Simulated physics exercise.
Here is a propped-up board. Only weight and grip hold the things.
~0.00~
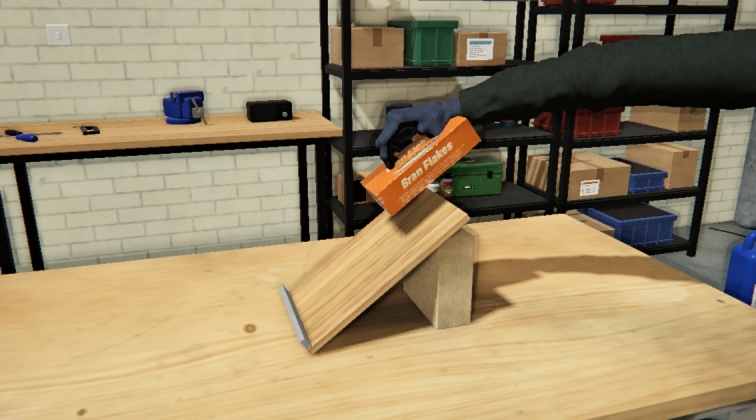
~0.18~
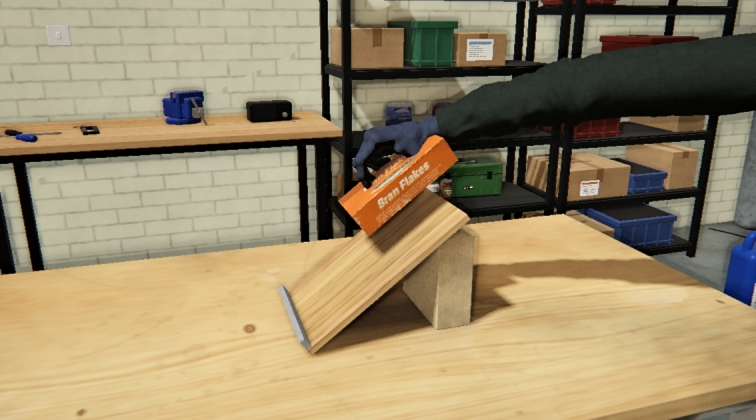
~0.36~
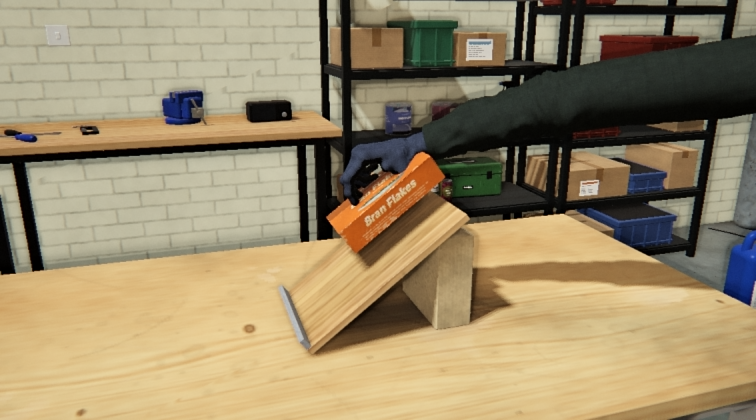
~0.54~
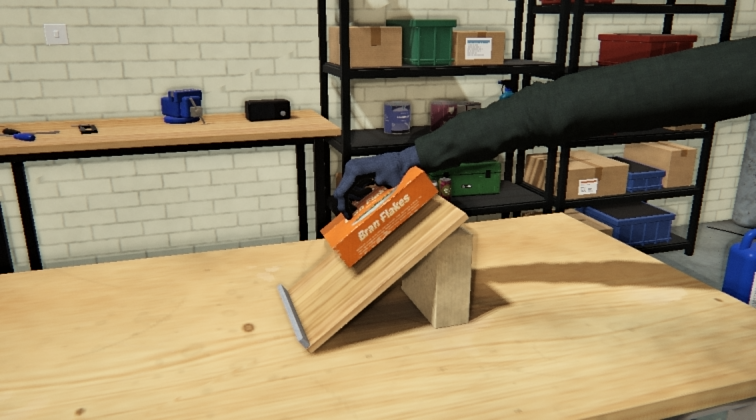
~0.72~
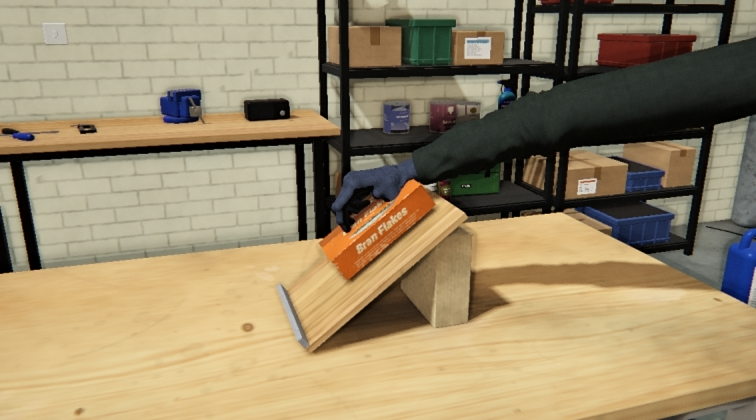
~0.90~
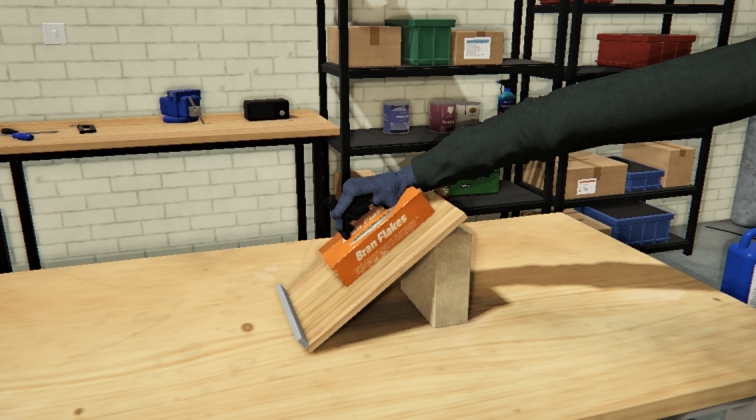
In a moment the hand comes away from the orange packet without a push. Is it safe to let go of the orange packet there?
As it turns out, it slides or rolls down.
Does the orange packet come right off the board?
It is still on the board.
After 1.20 s, orange packet slid a little near (352, 251).
After 1.30 s, orange packet slid a little near (333, 268).
At rest (1.9 s), moved from the start, orange packet. Seen from the same camera at the end, orange packet near (332, 268). The orange packet runs down the board.
